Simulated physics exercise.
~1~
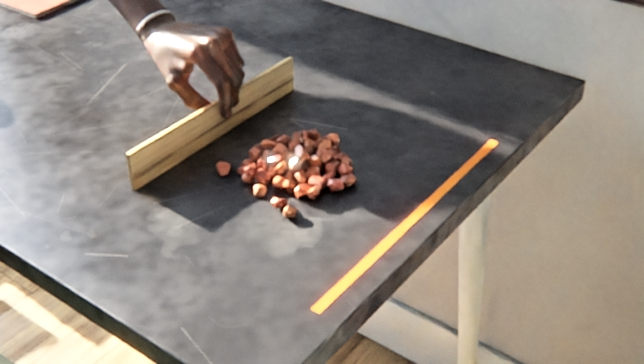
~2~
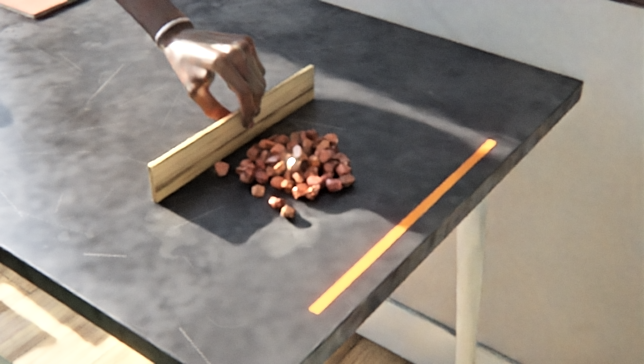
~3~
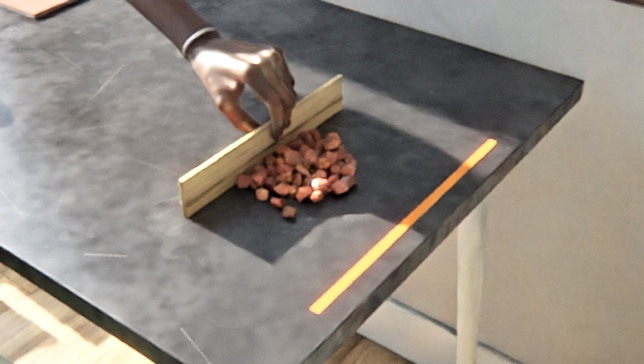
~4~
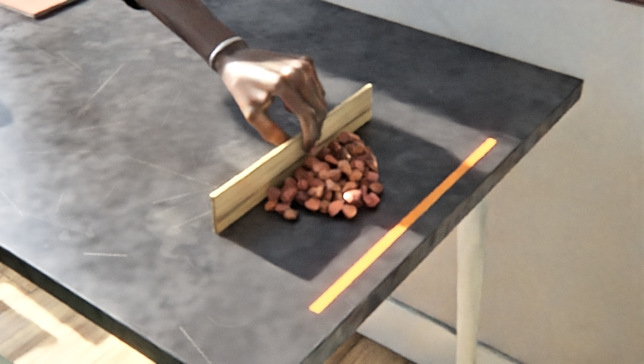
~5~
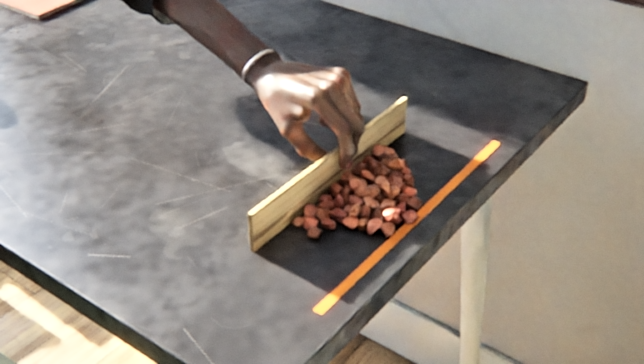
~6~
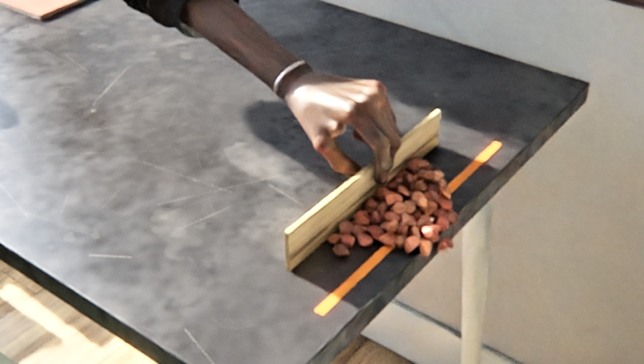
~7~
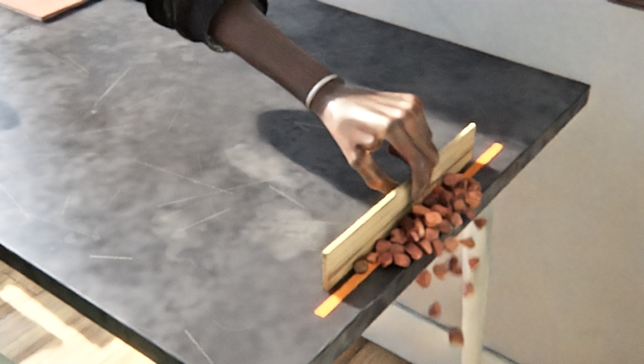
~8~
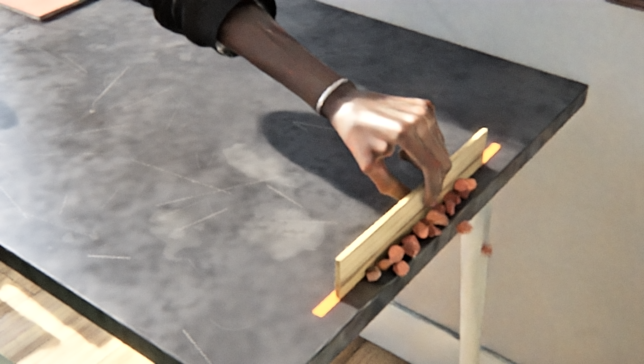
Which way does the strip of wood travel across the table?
It travels to the right, pushed by the hand towards the orange tape near the table's edge.
Hand sweeping a heap of small reddish-brown pieces rightward with a wooden strip, stopping at orange tape as most tumble off the table.
